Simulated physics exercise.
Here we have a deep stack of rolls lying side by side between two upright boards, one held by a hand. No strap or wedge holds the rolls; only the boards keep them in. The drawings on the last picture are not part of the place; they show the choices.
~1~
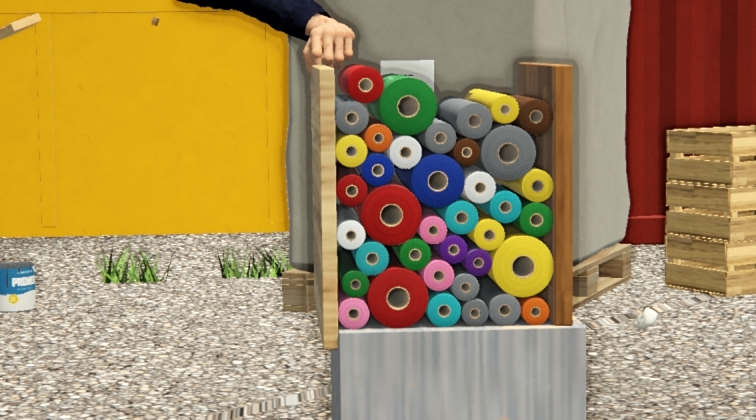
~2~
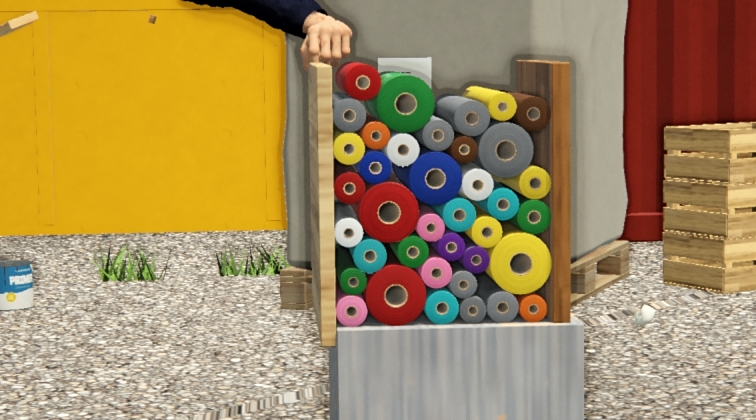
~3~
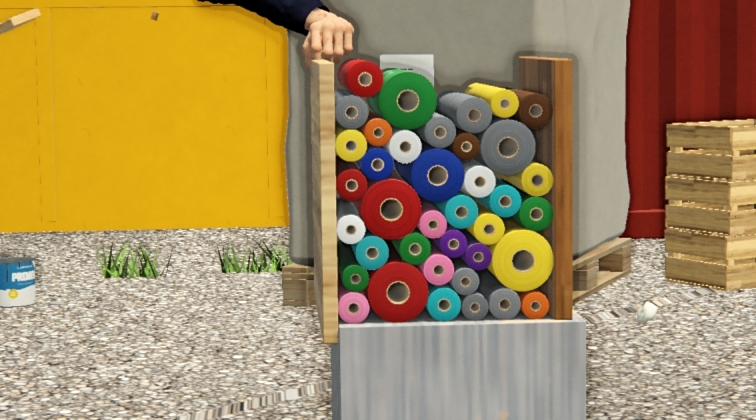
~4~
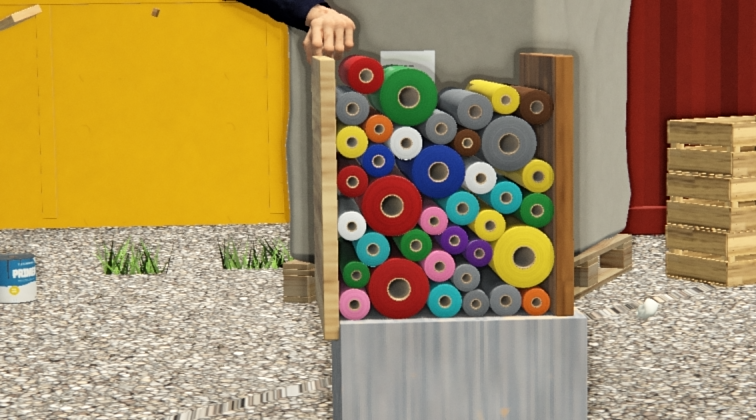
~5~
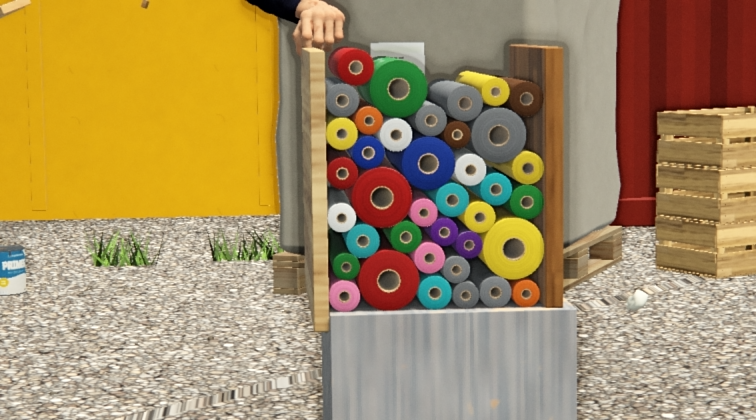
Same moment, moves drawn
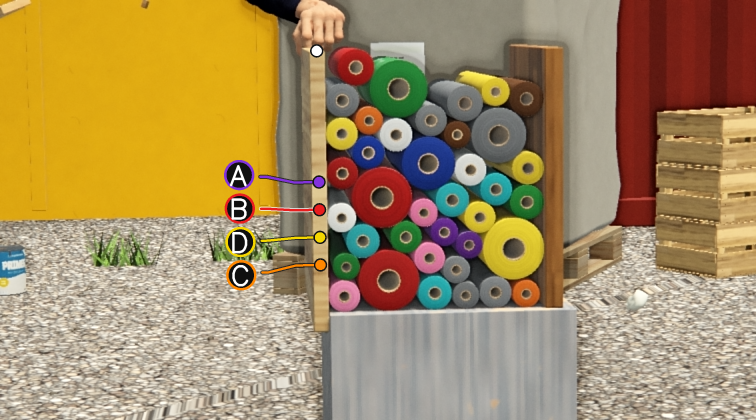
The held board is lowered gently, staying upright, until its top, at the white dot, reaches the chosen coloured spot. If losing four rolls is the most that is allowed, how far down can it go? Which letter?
At most to A.
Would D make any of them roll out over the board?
Yes.
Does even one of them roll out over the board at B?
Yes, at B.
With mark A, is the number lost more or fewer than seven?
Fewer than seven.
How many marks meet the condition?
One of them.
On the marked copy, A at (319, 182); B at (320, 210); C at (321, 265); D at (320, 238); the white dot at (317, 51).
Taking A. A third of the way, top of the board (325, 108).
Two thirds of the way, top of the board (326, 173).
When it is over, top of the board (326, 181), four out over the board.
As for the rest, B more than four out over the board; C more than four out over the board; D more than four out over the board.
